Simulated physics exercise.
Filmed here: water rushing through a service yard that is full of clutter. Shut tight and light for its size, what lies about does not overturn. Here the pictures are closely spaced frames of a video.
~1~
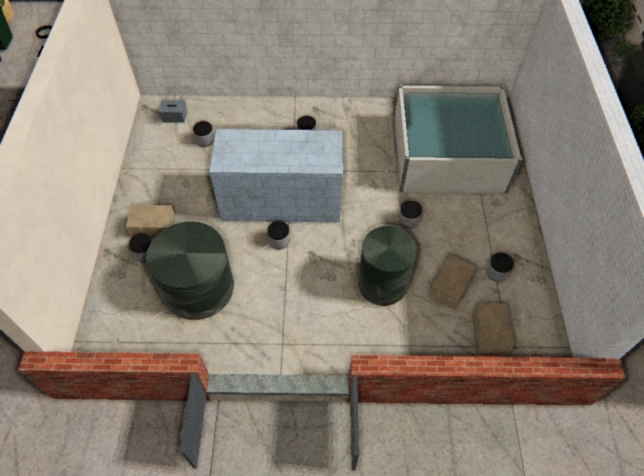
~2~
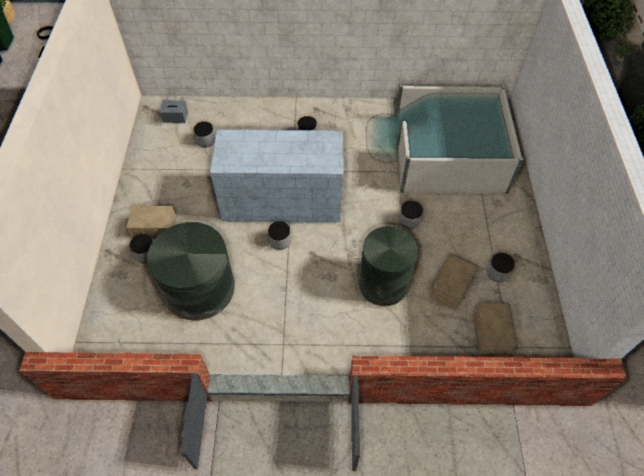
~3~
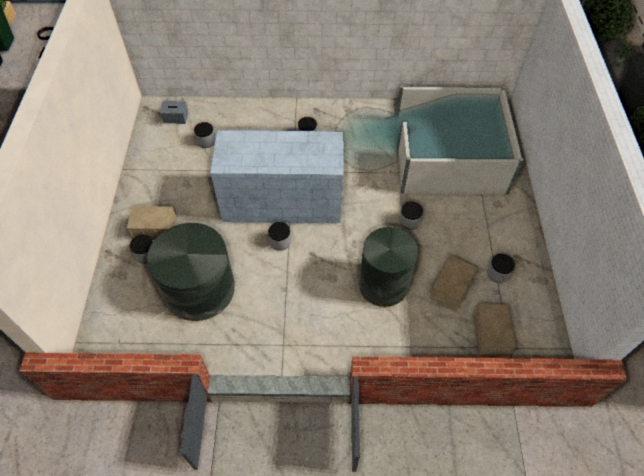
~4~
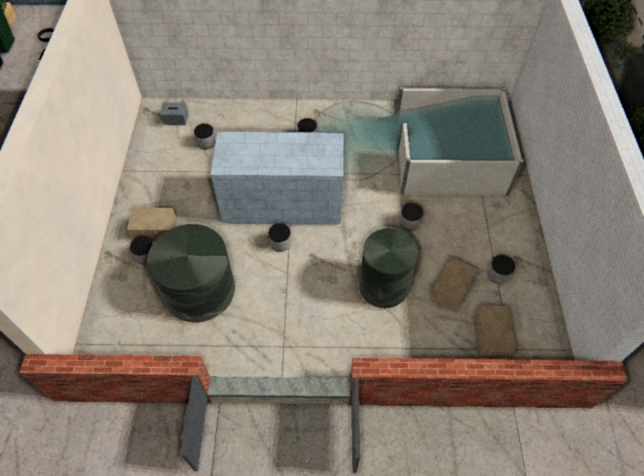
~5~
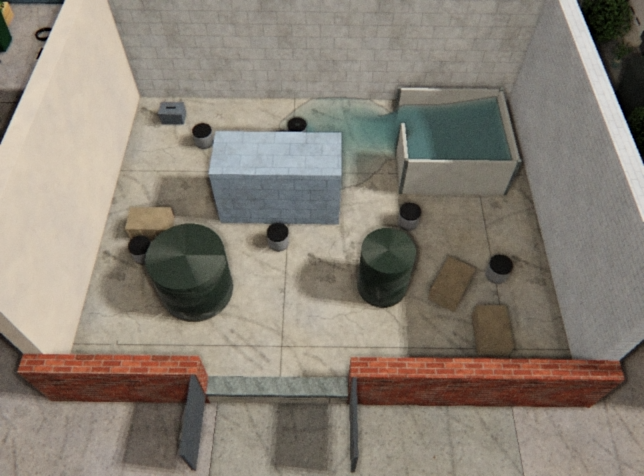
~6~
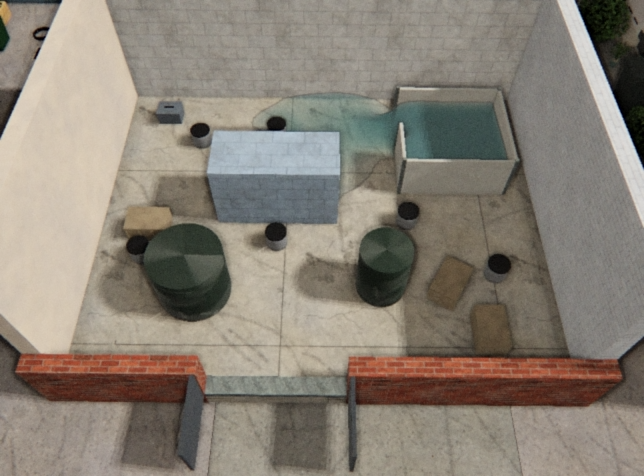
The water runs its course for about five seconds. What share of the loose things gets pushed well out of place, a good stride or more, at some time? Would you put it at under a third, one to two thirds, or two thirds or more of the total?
I expect the share pushed well aside to be a third to two thirds.
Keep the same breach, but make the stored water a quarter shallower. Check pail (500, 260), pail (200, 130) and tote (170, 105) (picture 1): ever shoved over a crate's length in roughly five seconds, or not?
Going through them in turn, I'd say never got there, then got there, then got there.
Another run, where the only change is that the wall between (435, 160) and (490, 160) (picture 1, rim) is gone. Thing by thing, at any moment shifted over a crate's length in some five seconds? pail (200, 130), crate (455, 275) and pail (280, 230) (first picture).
The first: Never got that far; the second: Got that far; the third: Never got that far.
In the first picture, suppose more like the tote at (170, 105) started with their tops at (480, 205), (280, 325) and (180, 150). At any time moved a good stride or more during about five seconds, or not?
In sequence: Doesn't go far, doesn't go far, pushed clear.
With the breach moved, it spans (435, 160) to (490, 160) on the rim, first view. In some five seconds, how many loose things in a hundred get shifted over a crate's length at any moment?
Near 40 in a hundred.
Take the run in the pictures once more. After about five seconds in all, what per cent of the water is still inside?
It works out at roughly 100 percent.
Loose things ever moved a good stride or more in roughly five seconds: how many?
Tally: 5.
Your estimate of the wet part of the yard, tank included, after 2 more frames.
Estimate: 25 %.
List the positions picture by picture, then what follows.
The first picture shows a pail at (306, 122), on the bottom; a crate at (496, 324) rests on the ground; 0 of 10 have shifted.
The second picture shows a pail at (307, 123), on the bottom; a crate at (496, 324), on the bottom; 0 of 10 have shifted.
The third picture shows a pail at (307, 123), on the bottom; a crate at (497, 325), on the bottom; 0 of 10 have shifted.
The fourth picture shows a pail at (307, 125) rests on the ground; a crate at (497, 326) rests on the ground; 0 of 10 have shifted.
The fifth picture shows a pail at (297, 124), on the bottom, close to its start; a crate at (495, 326) rests on the ground; 1 of 10 have shifted.
The sixth picture shows a pail at (276, 123), on the bottom, a stride from its start; a crate at (493, 325), on the bottom; 1 of 10 have shifted.
A moment on, 1 of 10 are well off their spots; 0 afloat.
Next, 3 of 10 are well off their spots; 3 afloat.
Later, 3 of 10 are well off their spots; 4 afloat.
In the end, 5 of 10 are well off their spots, and 5 have been at some point; 4 afloat.
